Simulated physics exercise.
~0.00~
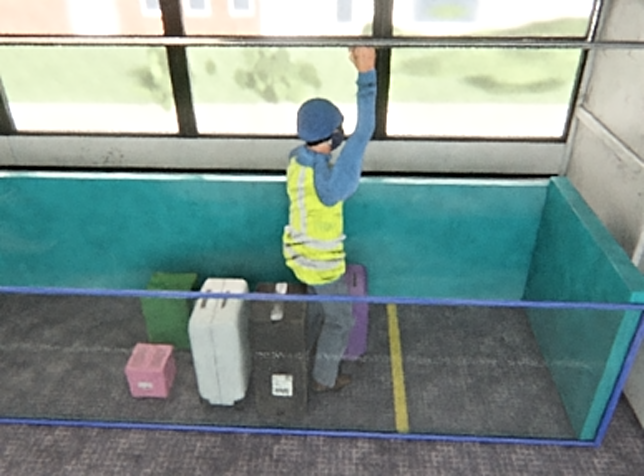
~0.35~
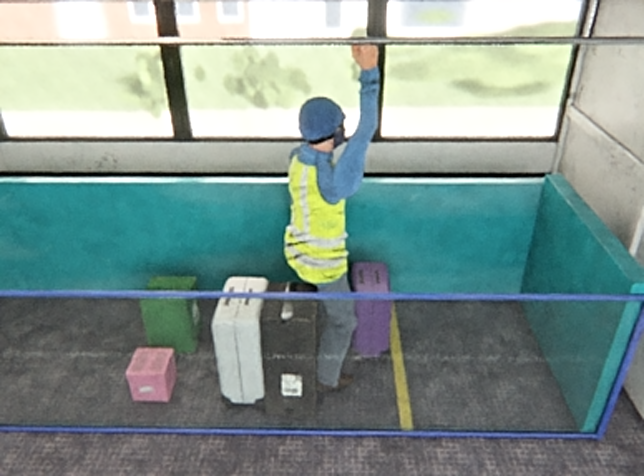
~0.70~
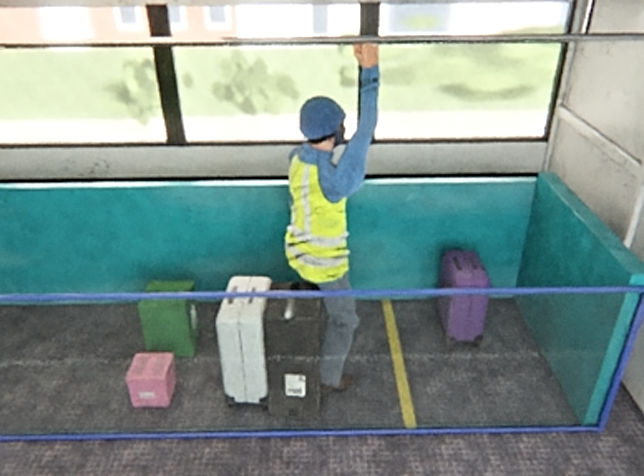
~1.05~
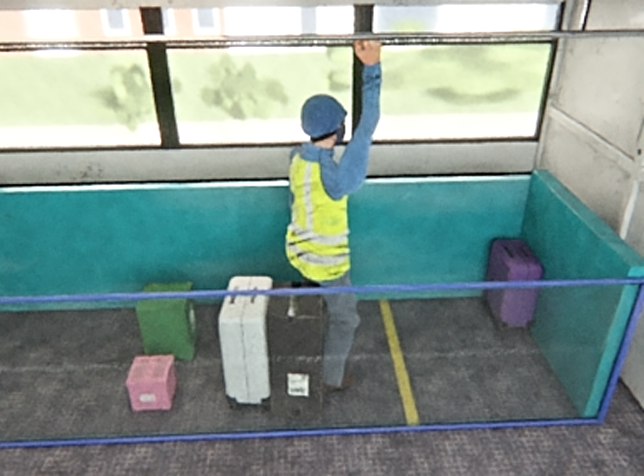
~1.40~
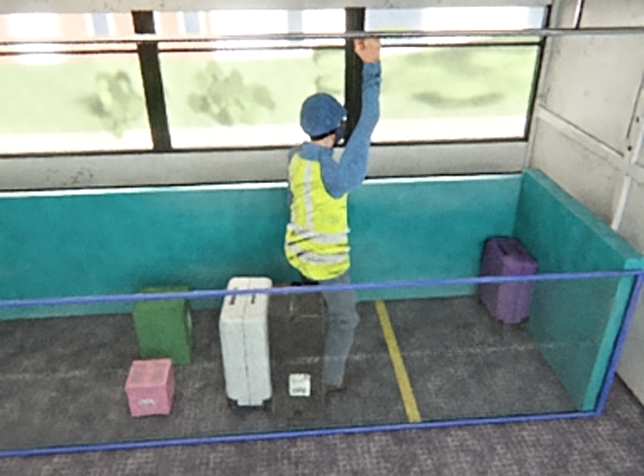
A small purple wheeled case stands partly hidden behind a traveller in a blue cap and yellow vest, who grips an overhead rail in a teal-walled tram bay, seen from slightly above. A green pack, a pink tub, a big white wheeled case and a tall black bag sit to the left of a yellow floor line. The white case shifts slightly right, while the purple one slides out and rolls right across the line. It continues to the far right wall and stays there upright. The other luggage remains short of the line as the traveller keeps holding on.
